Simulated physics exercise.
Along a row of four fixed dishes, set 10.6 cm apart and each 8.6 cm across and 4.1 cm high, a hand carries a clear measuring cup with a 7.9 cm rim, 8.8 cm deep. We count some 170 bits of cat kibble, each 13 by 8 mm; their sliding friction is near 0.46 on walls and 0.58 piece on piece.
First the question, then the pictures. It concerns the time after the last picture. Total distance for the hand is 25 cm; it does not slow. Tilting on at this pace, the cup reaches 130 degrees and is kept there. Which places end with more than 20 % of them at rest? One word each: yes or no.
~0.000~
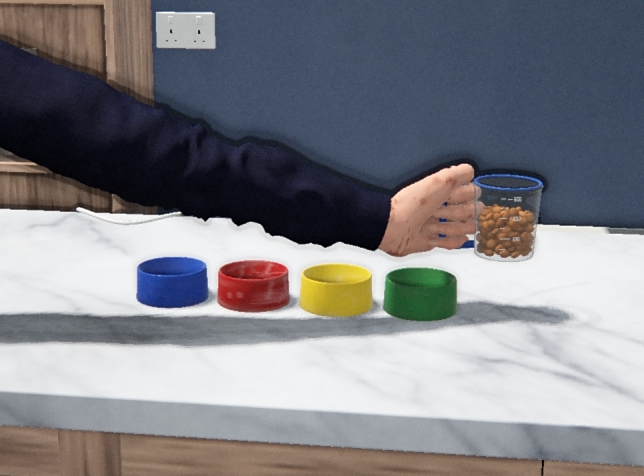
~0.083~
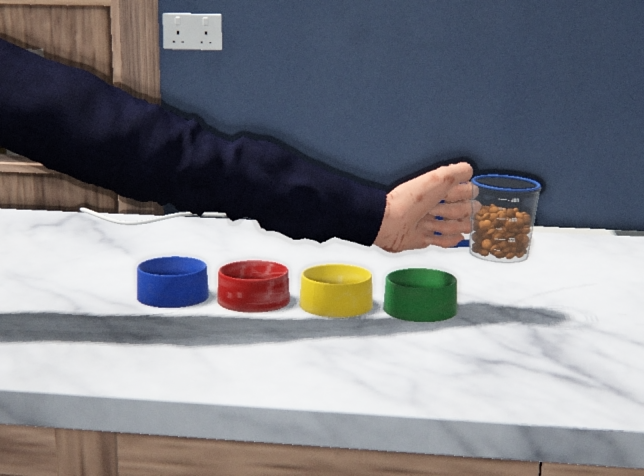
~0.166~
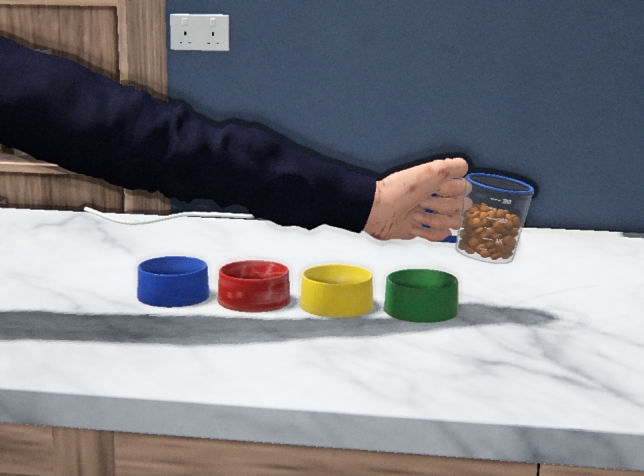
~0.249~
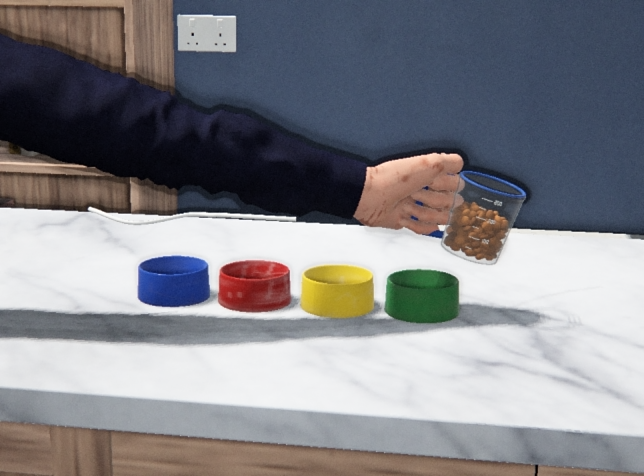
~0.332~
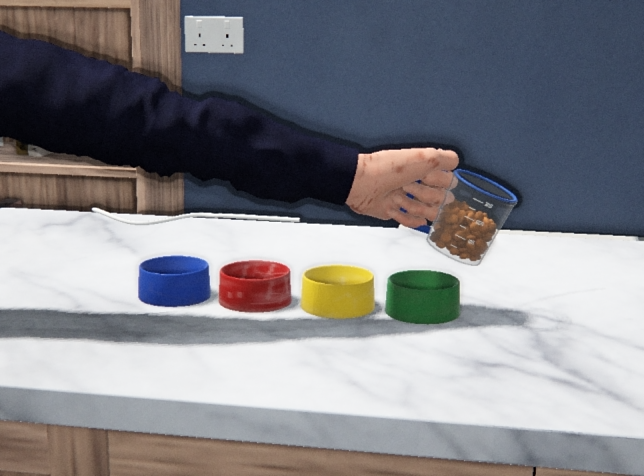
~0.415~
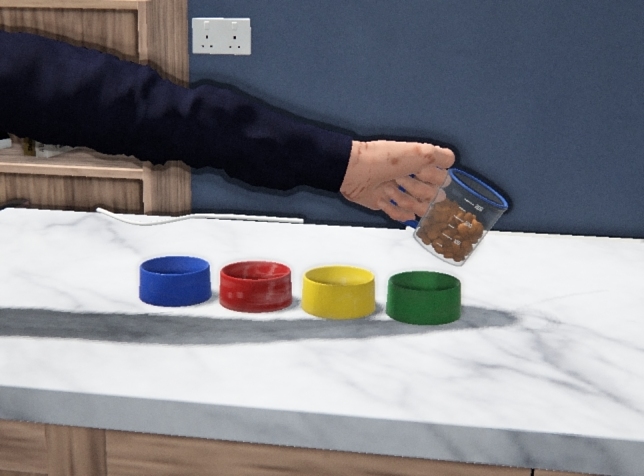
Red dish: No; blue dish: No; green dish: No; yellow dish: Yes; counter: No.
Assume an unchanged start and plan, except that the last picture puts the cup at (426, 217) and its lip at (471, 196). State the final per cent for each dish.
Final shares - red 0 %, blue 0 %, green 0 %, yellow 100 %.
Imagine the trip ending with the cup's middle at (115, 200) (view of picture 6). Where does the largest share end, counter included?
Yellow.
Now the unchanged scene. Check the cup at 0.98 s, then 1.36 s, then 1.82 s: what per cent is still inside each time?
Roughly 100, then 95, then 0.
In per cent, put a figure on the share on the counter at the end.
Estimate: Near 0 per cent.
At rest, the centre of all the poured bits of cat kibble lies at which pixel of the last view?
Close to pixel (339, 287).
After 0.98 s, tilt 77 degrees; cup holds 100 %.
Then, at 1.36 s, tilt 109 degrees; cup holds 95 %, yellow 5 %.
After 1.82 s, tilt 130 degrees; cup holds 0 %, yellow 95 %.
In the end, at 2.3 s, red 0 %, blue 0 %, green 0 %, yellow 100 %, counter 0 %.
